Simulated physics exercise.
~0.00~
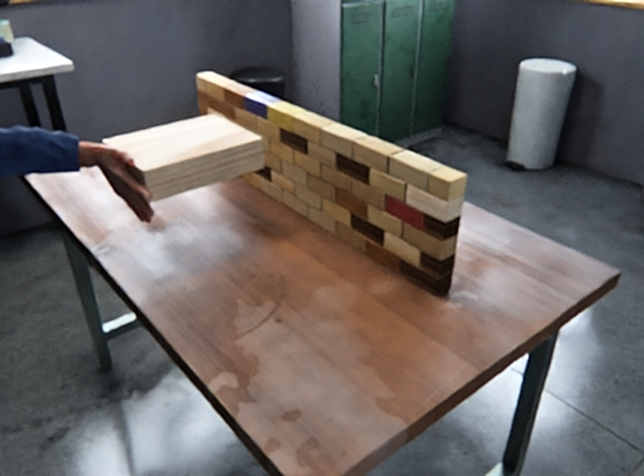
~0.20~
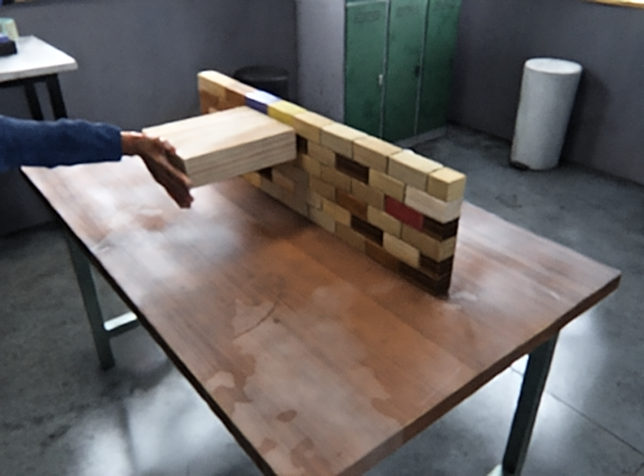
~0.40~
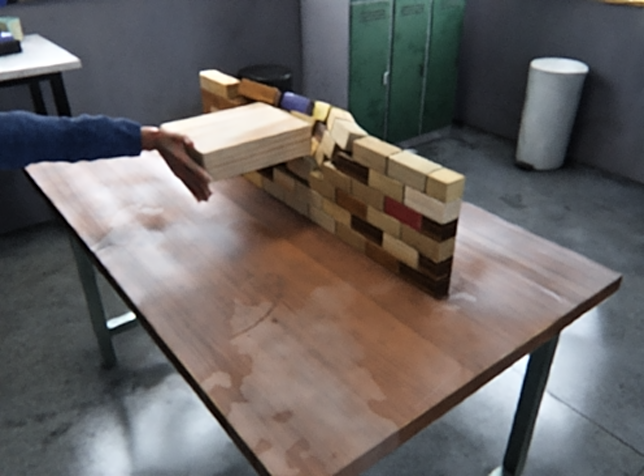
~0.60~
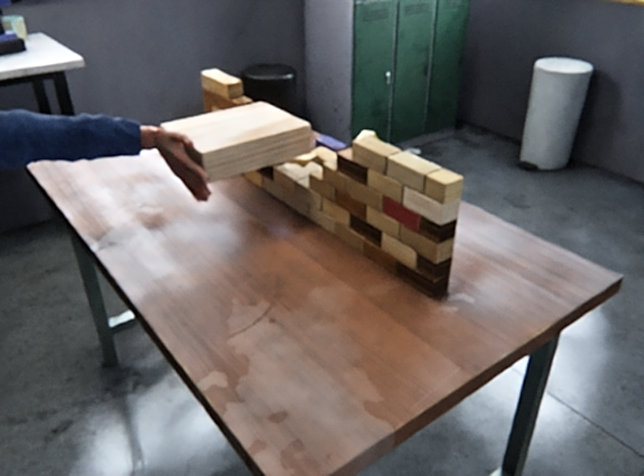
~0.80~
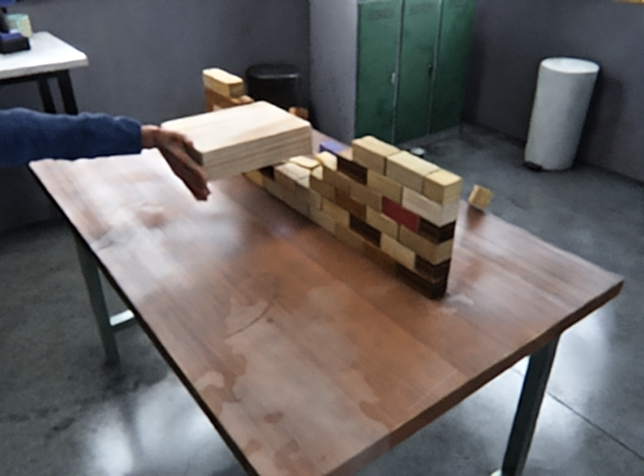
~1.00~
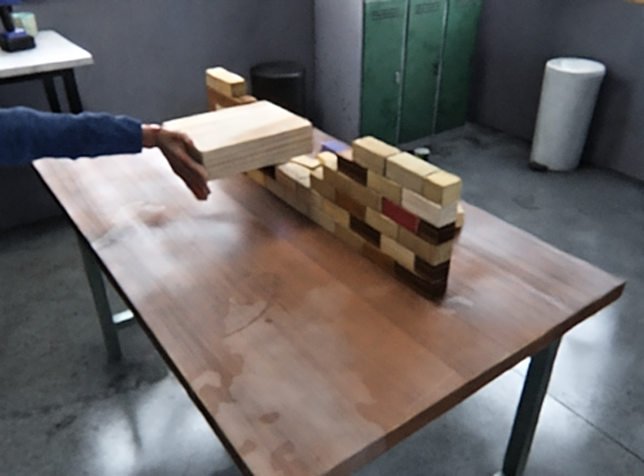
We see a hand push a long pale wooden block squarely into a brick-like wall of wooden toy blocks on a table. The upper middle buckles and blocks topple off the far side, the yellow and blue ones among them, leaving a gap while both ends, including the red block, stay standing.
